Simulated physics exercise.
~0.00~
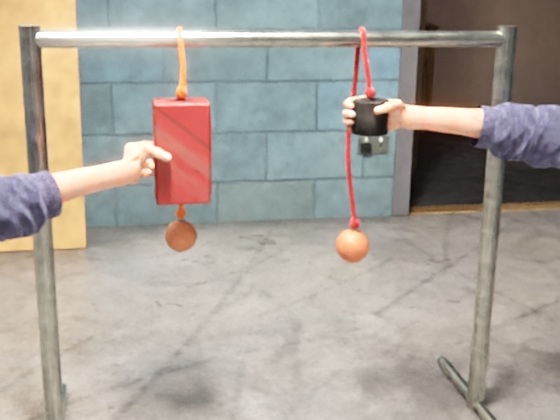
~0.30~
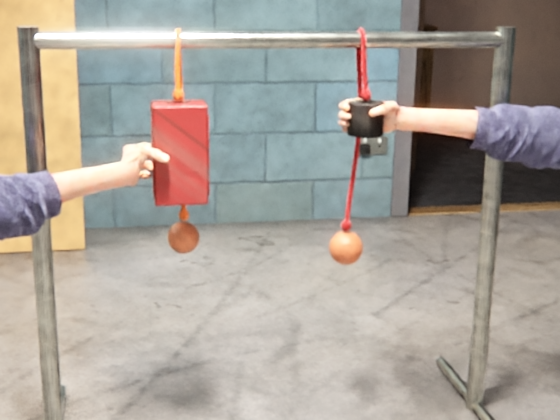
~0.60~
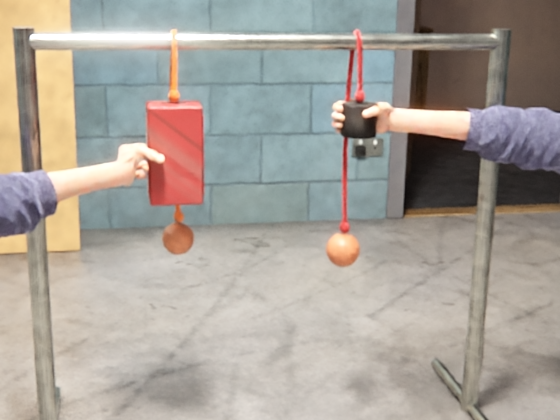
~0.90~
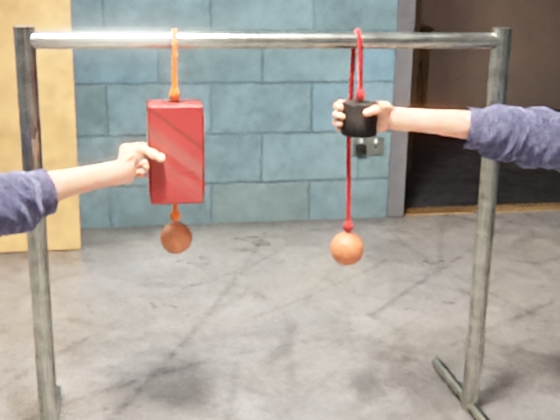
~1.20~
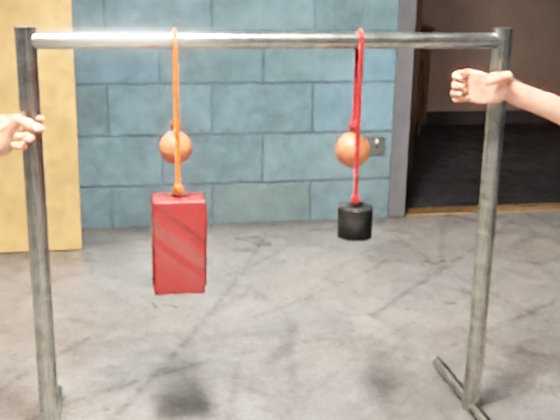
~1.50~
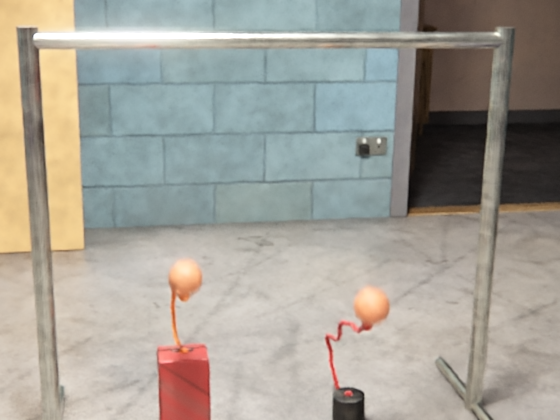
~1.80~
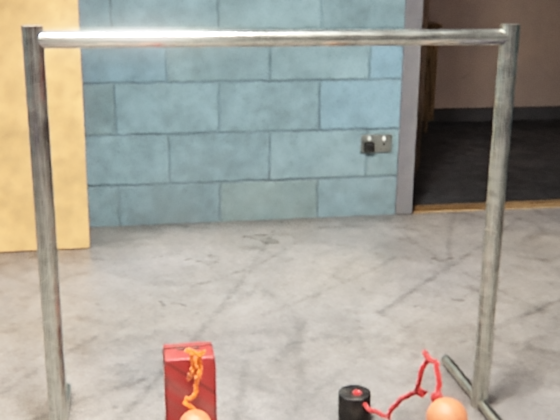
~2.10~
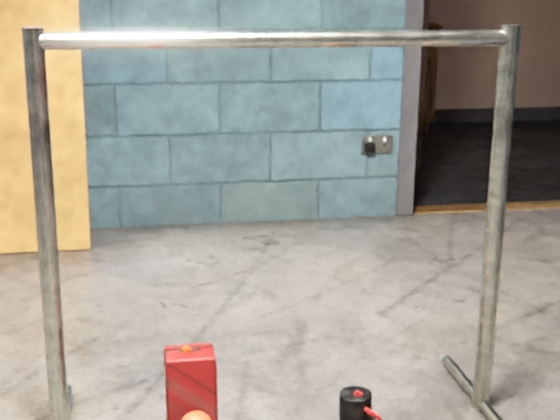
In this clip, two hands hold a red case and a black cylinder on ropes looped over a metal rail, with an orange ball hanging from each rope's other end. The hands let go, the case and cylinder drop, the balls rise, and everything falls, leaving case and cylinder on the floor.
